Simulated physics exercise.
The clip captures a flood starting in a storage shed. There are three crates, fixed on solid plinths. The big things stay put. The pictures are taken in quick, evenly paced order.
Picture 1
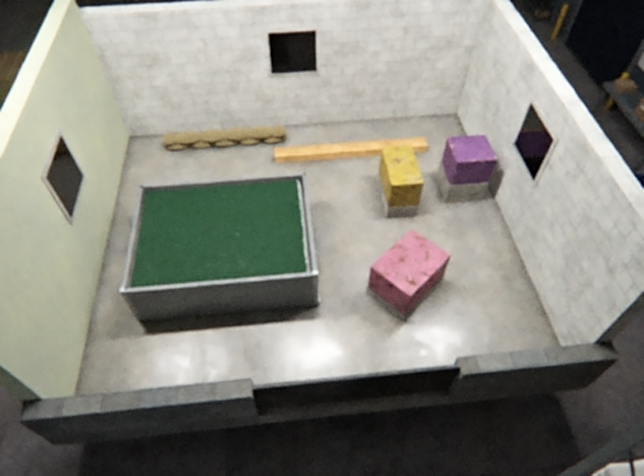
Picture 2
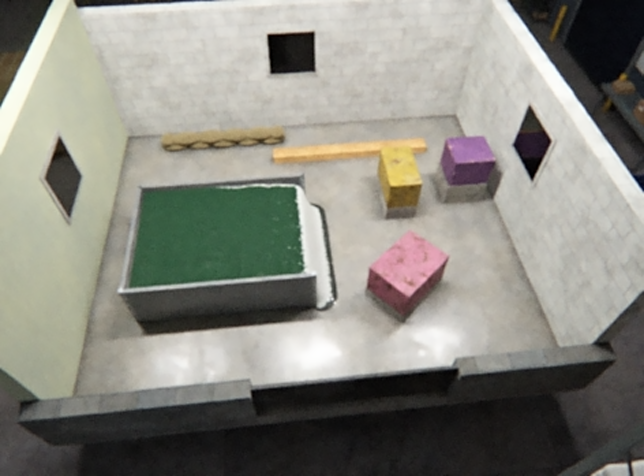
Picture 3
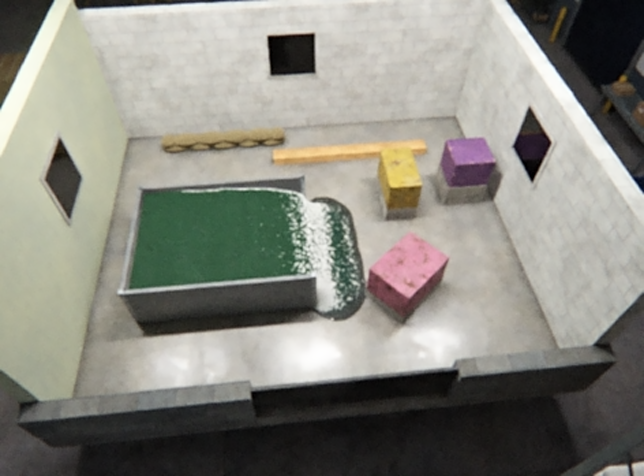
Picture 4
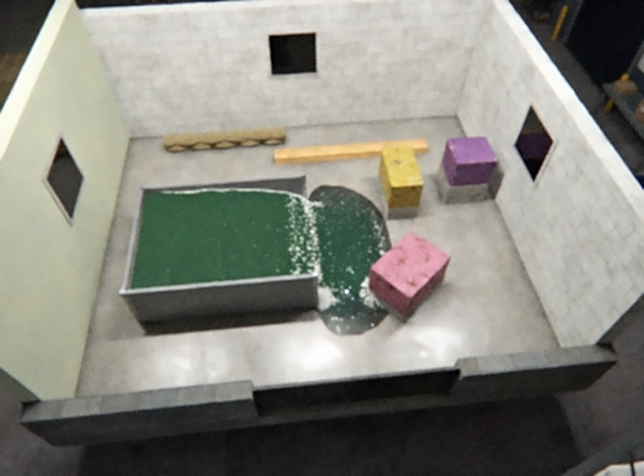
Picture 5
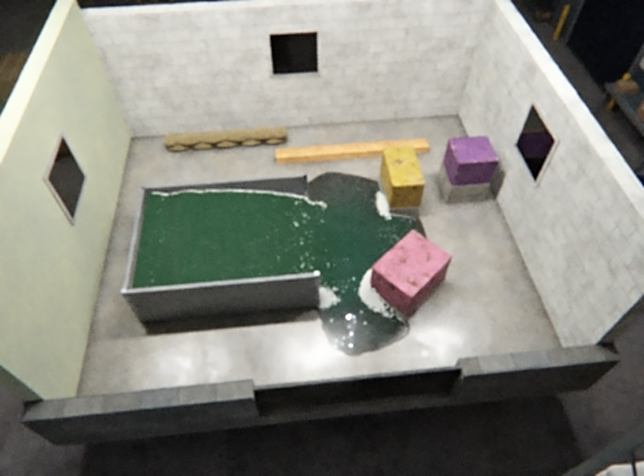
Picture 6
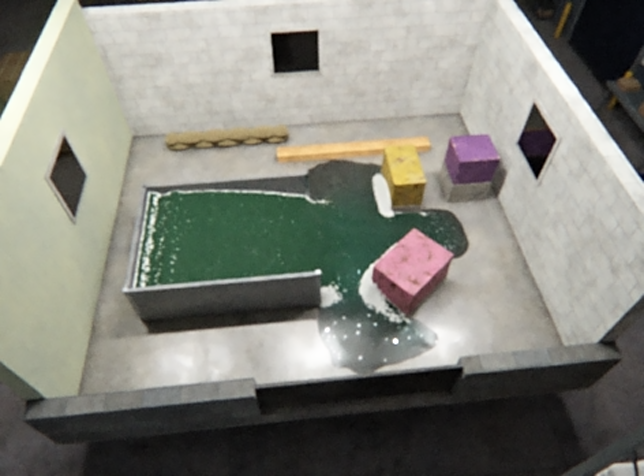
At the start, green liquid sits still in a rectangular tank inside a roofless walled room with yellow, purple and pink crates. Liquid then pours out of the tank's right side, foaming white, and spreads across the floor, running around the pink crate and reaching past the yellow one.
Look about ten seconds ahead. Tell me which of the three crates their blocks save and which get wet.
The pink crate will be within the water's reach; the purple crate will be out of the water's reach; the yellow crate will be within the water's reach.
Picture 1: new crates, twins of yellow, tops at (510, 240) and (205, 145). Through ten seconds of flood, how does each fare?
Is reached, then stays clear.
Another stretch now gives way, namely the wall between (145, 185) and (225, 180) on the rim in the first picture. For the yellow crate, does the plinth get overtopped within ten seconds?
In that case, yellow is never flooded.
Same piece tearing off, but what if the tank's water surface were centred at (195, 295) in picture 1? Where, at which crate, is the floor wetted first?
One in pink.
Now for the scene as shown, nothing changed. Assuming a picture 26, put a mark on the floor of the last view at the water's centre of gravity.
Close to (373, 244), I reckon.
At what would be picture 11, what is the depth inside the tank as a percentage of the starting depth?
Roughly 58 %.
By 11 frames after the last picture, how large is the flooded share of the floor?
About 50 per cent.
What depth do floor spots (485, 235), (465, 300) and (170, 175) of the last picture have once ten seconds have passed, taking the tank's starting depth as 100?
About 12, 10, 18 %.
A moment on, water covers 30 % of the floor; the pink crate water round its plinth, the purple crate water round its plinth, the yellow crate water round its plinth.
Next, water covers 50 % of the floor; the pink crate water round its plinth, the purple crate water round its plinth, the yellow crate water round its plinth.
Then, water covers 75 % of the floor; the pink crate water round its plinth, the purple crate water round its plinth, the yellow crate water round its plinth.
Later, water covers 95 % of the floor; the pink crate water round its plinth, the purple crate water round its plinth, the yellow crate water round its plinth.
In the end, water covers 95 % of the floor; the pink crate was topped, the purple crate stayed above the water, the yellow crate was topped.
